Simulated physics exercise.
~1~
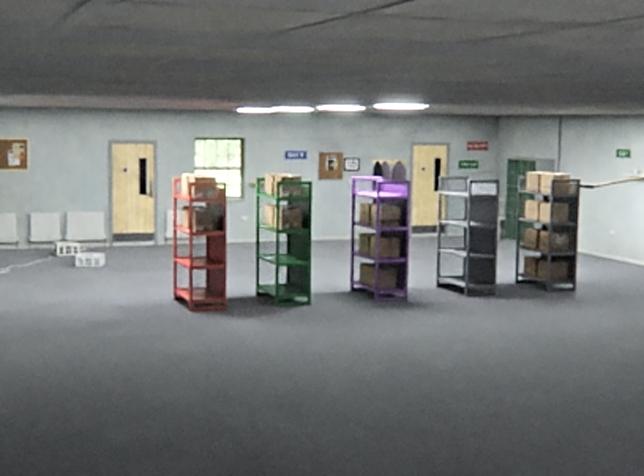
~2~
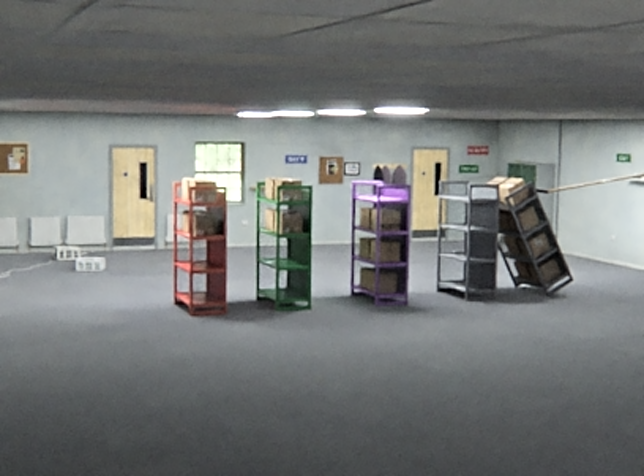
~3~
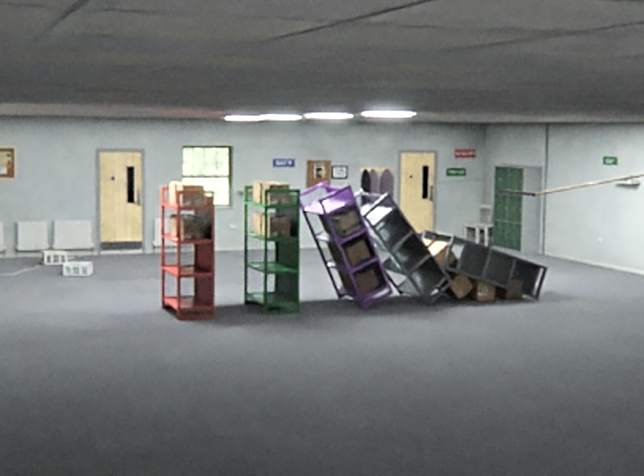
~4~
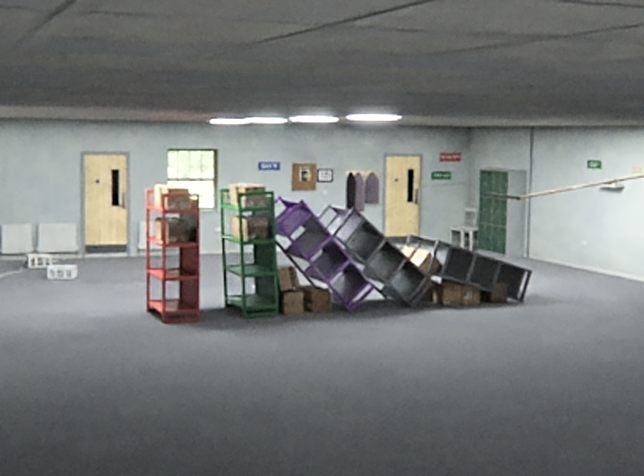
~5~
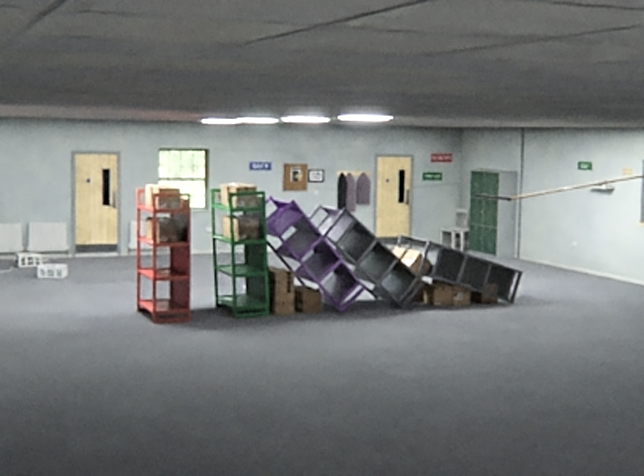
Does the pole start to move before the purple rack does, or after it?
Before it. The pole is already pushing left at the far right rack while the purple rack is still upright, and the purple one tips only later.
